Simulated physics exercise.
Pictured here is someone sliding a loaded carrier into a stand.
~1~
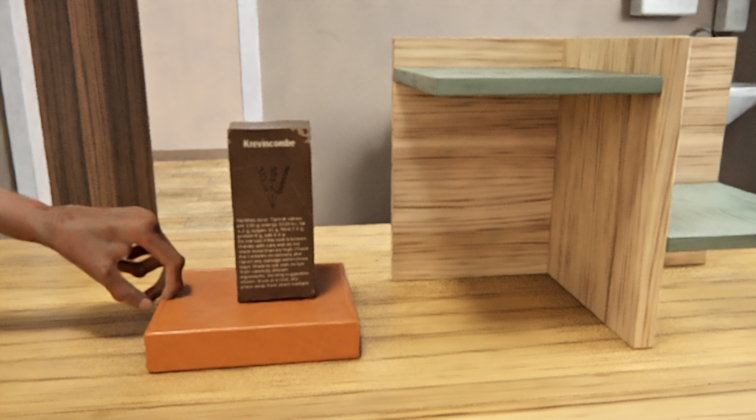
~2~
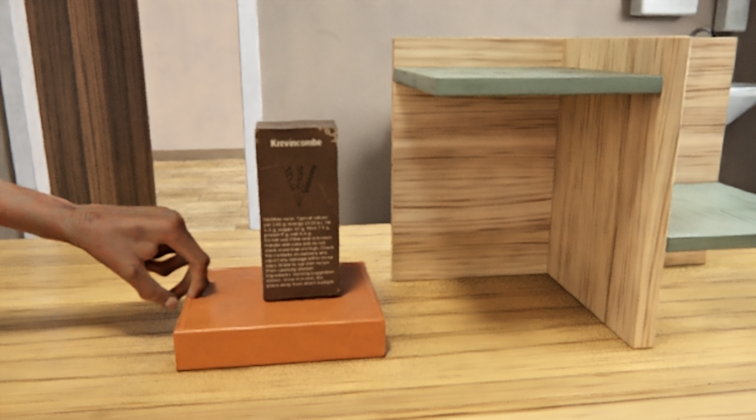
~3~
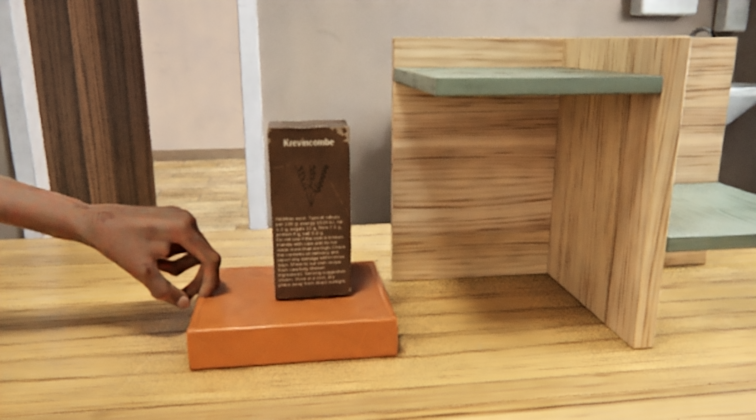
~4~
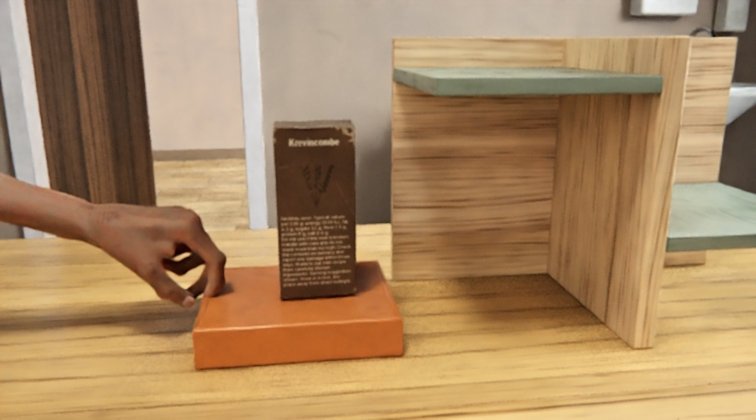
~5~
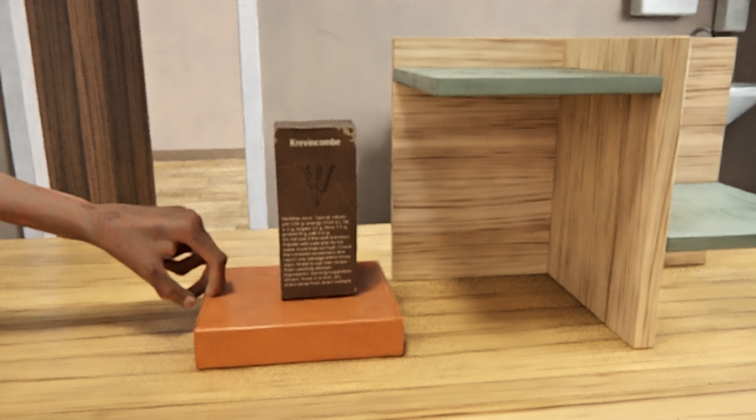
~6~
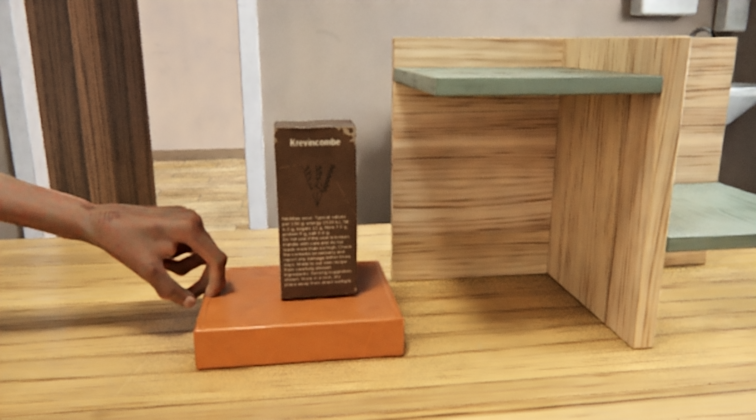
Brown carton standing on an orange tray as a hand slides them a short way right toward a wooden stand, then pauses.
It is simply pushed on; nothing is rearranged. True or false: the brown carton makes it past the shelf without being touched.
True.
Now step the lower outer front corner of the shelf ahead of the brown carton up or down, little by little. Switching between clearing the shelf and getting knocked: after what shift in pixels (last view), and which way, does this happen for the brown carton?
The change comes after a shift of around 40 pixels down.
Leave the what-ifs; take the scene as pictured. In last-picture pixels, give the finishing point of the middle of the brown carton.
Around (515, 202).
Then, 0.94 s after the last picture, brown carton riding along near (403, 206).
At rest, the brown carton clears the shelf, near (515, 202).
